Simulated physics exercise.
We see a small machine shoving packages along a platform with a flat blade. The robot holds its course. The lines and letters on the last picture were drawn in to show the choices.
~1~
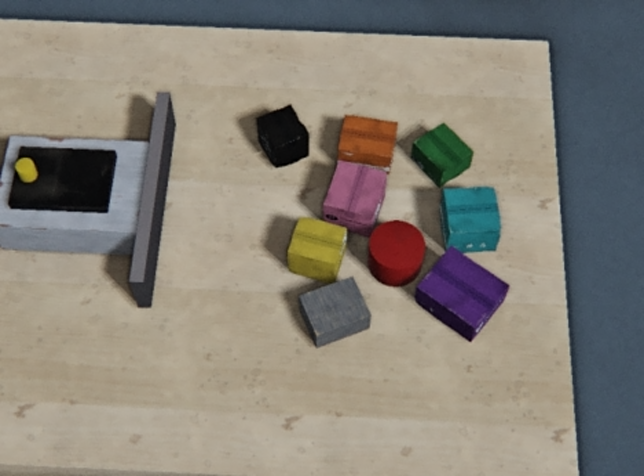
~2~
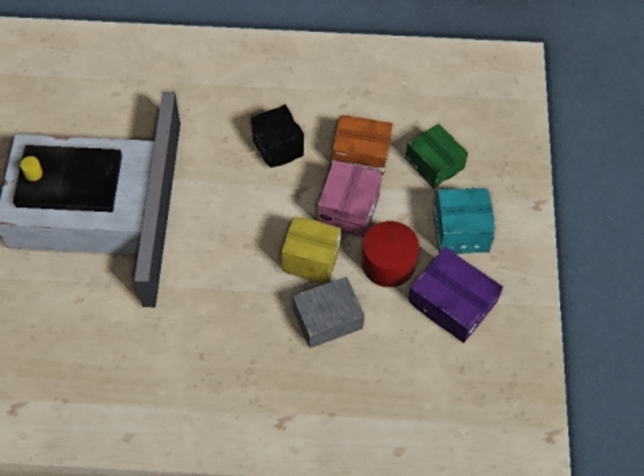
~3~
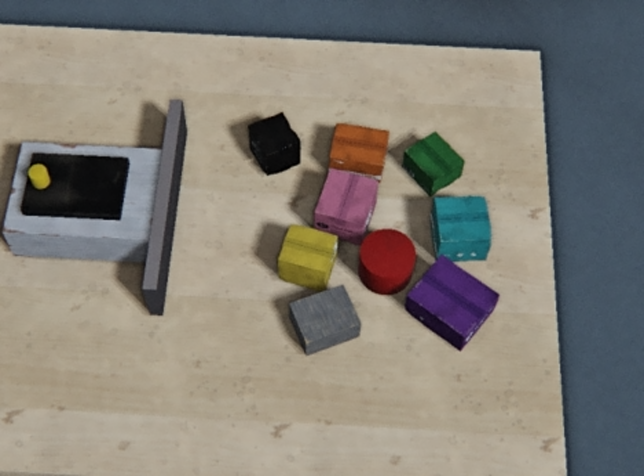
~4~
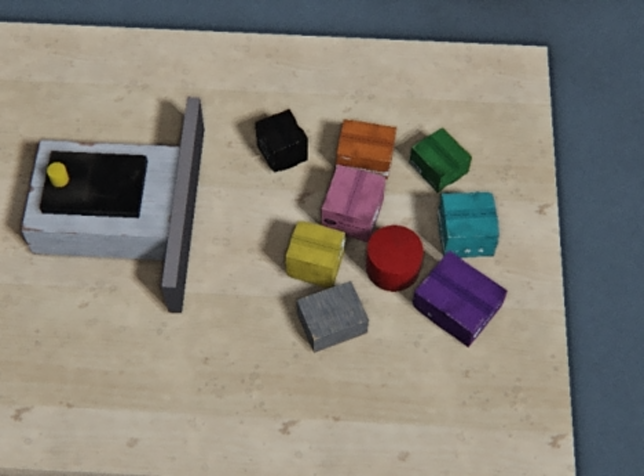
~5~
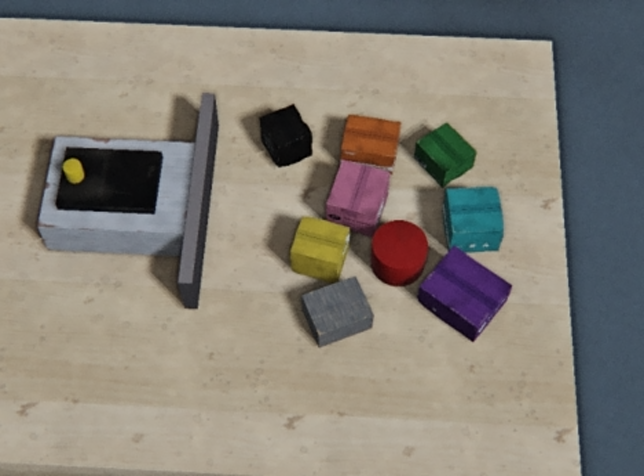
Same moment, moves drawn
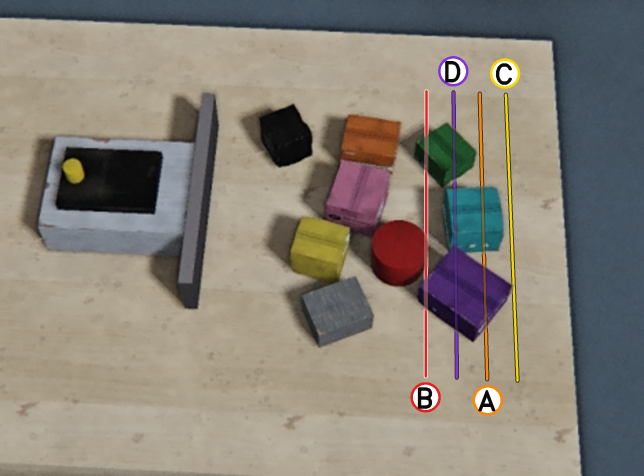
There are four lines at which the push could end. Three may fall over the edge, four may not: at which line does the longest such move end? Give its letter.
It can go as far as A.
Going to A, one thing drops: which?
The green box.
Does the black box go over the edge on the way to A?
No.
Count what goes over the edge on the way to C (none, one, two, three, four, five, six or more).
By then, four.
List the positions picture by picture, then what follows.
The first frame shows yellow parcel (318, 250); pink parcel (355, 200); purple parcel (461, 294).
The second frame shows robot (76, 178); black box (278, 137).
The third frame shows robot (84, 185); grey crate (324, 320).
The fourth frame shows robot (102, 184); green box (440, 161).
The fifth frame shows robot (118, 180); yellow parcel (320, 250); pink parcel (358, 199); purple parcel (464, 294).
On the copy, A at (483, 226); B at (426, 223); C at (511, 227); D at (455, 225).
On A. First, robot (220, 184); orange parcel (378, 144); black box (331, 150).
Then, robot (324, 189); green box (522, 167); purple parcel (506, 322).
Finally, robot (404, 193); green box over the edge; red canister (566, 269); one fallen.
By contrast, B is within the limit but short; C drops four; D is within the limit but short.
